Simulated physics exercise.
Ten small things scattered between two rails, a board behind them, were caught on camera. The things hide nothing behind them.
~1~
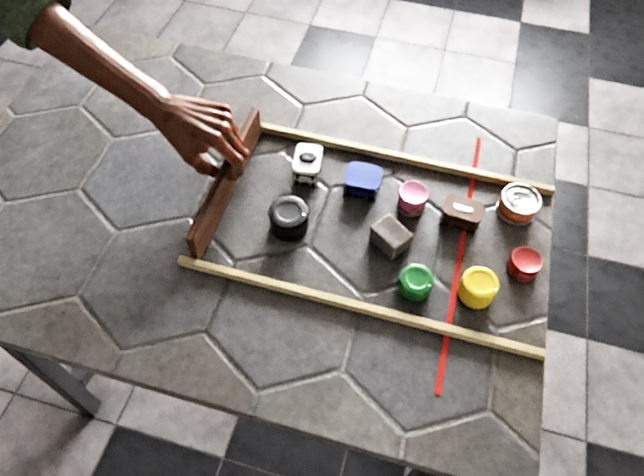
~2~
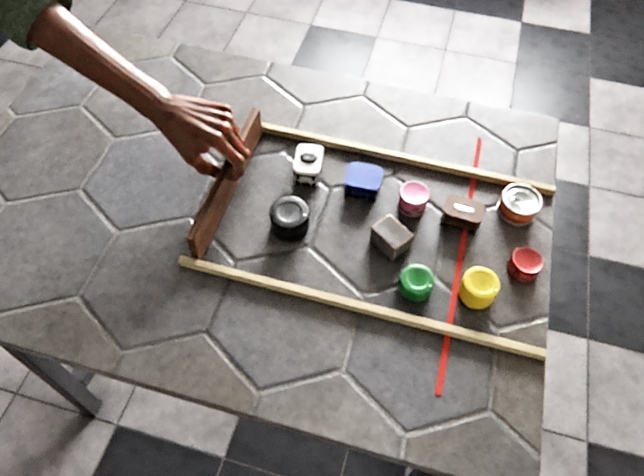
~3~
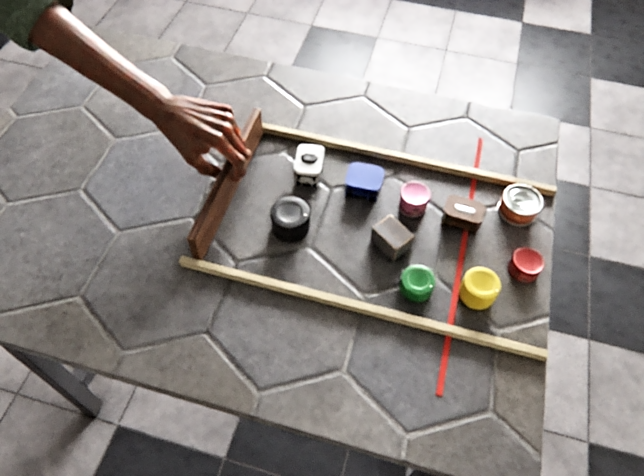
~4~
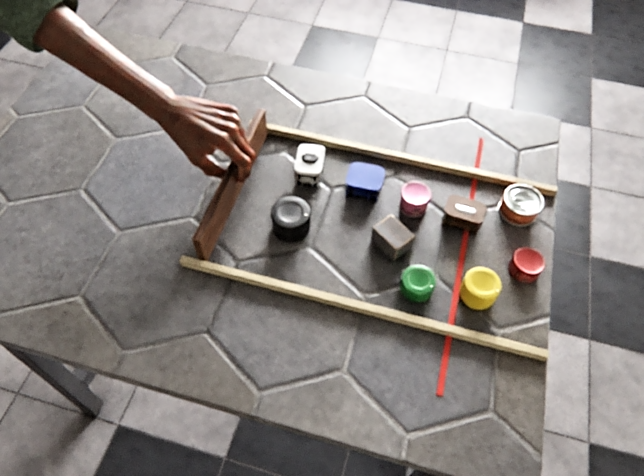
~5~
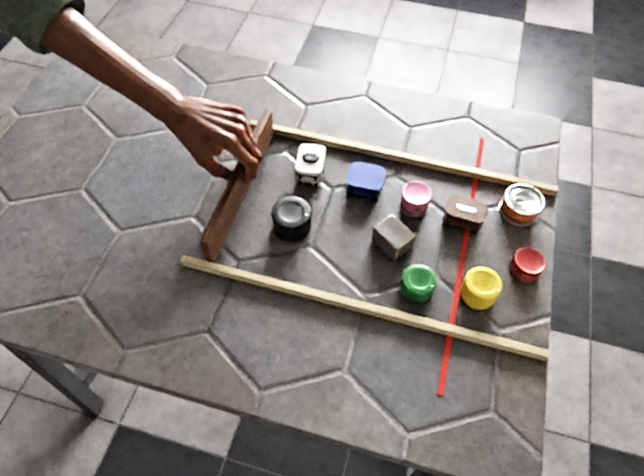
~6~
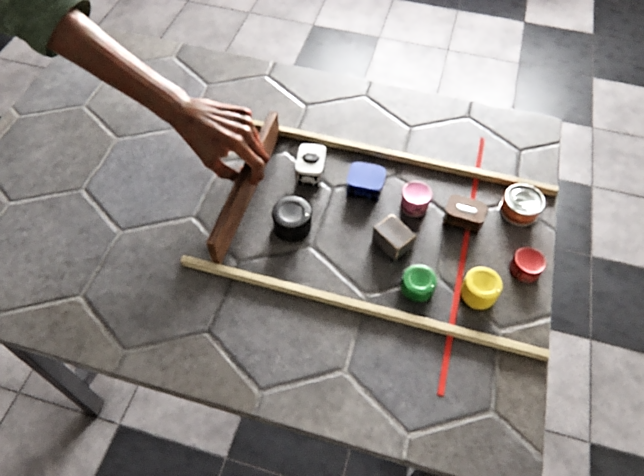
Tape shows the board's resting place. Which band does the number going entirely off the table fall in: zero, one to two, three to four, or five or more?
It falls in the one to two band.
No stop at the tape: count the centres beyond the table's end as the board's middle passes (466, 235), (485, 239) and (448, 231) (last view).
Taking the places in turn, the counts are 1, 3 and 1.
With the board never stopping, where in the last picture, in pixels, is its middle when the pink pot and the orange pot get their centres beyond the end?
The middle is at (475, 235) when it's the pink pot, and at (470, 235) when it's the orange pot.
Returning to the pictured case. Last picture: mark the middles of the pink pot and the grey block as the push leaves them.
Looks like one lands around (551, 235), and the other around (486, 234).
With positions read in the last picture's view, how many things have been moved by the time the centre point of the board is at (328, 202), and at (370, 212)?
First 3, after that 6.
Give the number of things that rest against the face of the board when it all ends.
Total: 4.
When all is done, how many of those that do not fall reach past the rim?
The number overhanging is 2.
A little later, none off yet; red tub at rest near (528, 265); orange pot at rest near (522, 205); yellow lid at rest near (481, 288).
When it is over, the number that fall off is one or two; down, brown case.
